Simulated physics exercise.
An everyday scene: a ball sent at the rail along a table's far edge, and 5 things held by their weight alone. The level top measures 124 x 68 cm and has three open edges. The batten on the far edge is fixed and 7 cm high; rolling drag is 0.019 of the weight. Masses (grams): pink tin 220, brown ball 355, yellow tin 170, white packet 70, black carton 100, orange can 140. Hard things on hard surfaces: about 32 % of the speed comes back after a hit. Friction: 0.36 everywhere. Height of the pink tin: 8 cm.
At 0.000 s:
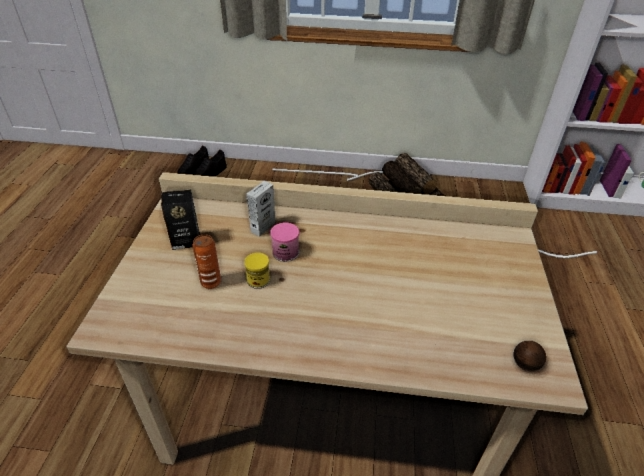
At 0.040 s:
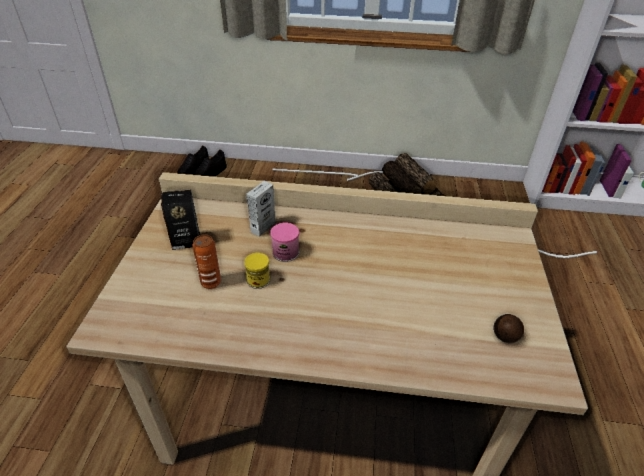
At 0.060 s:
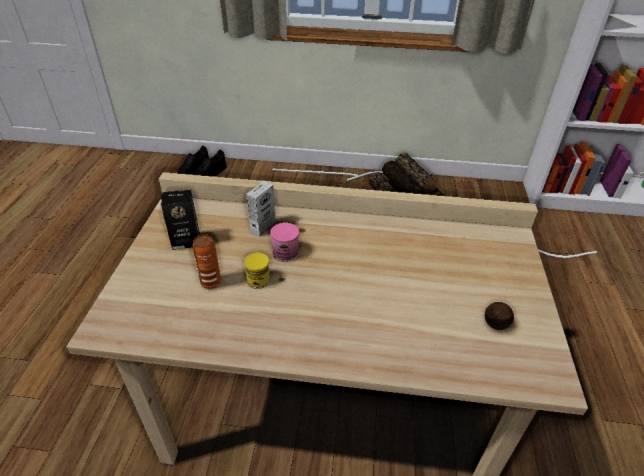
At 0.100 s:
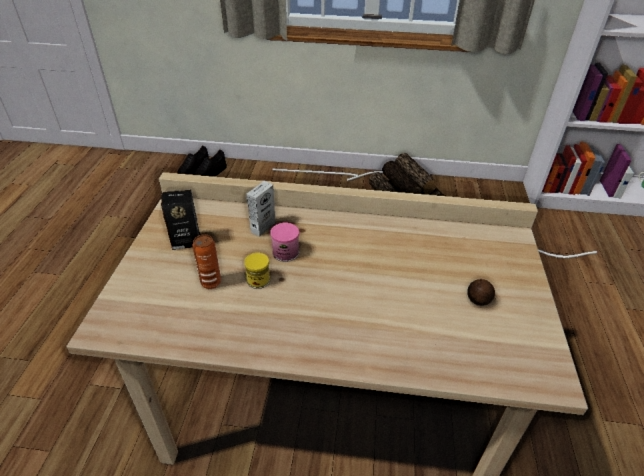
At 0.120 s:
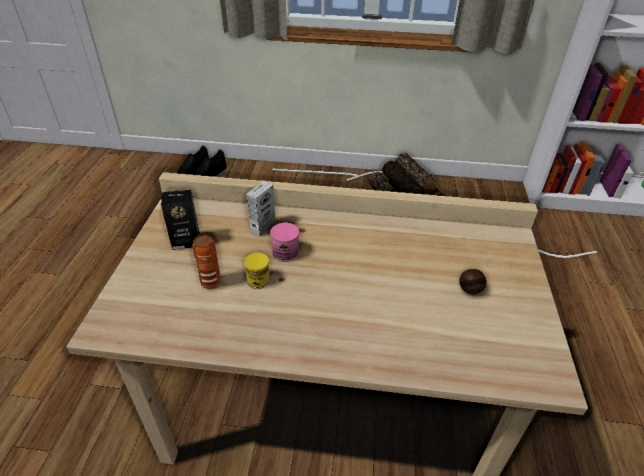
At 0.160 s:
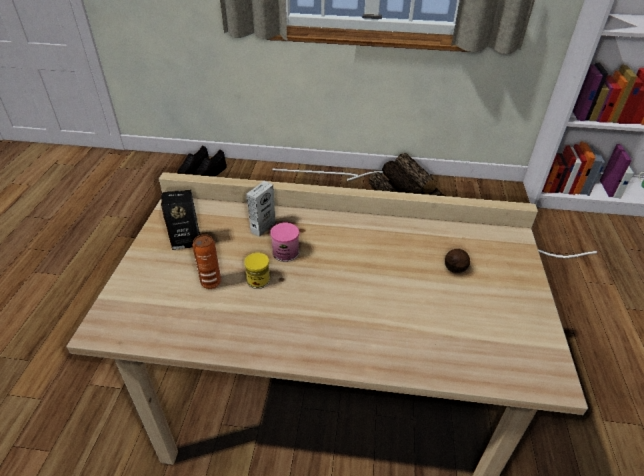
A brown ball rolls away and leftward across a wooden table holding tins and packages.
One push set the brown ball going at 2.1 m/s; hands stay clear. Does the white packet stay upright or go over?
The white packet stays upright.
After 0.26 s, brown ball near (424, 217).
After 0.56 s, brown ball near (361, 236).
After 0.76 s, brown ball near (318, 243).
After 1.06 s, brown ball near (288, 257); pink tin moved 4 cm.
In the end (2.0 s), not toppled but over 4 cm from the start, pink tin; the other 4 under 4 cm from the start. At the end, from the last picture's camera, white packet near (262, 209).
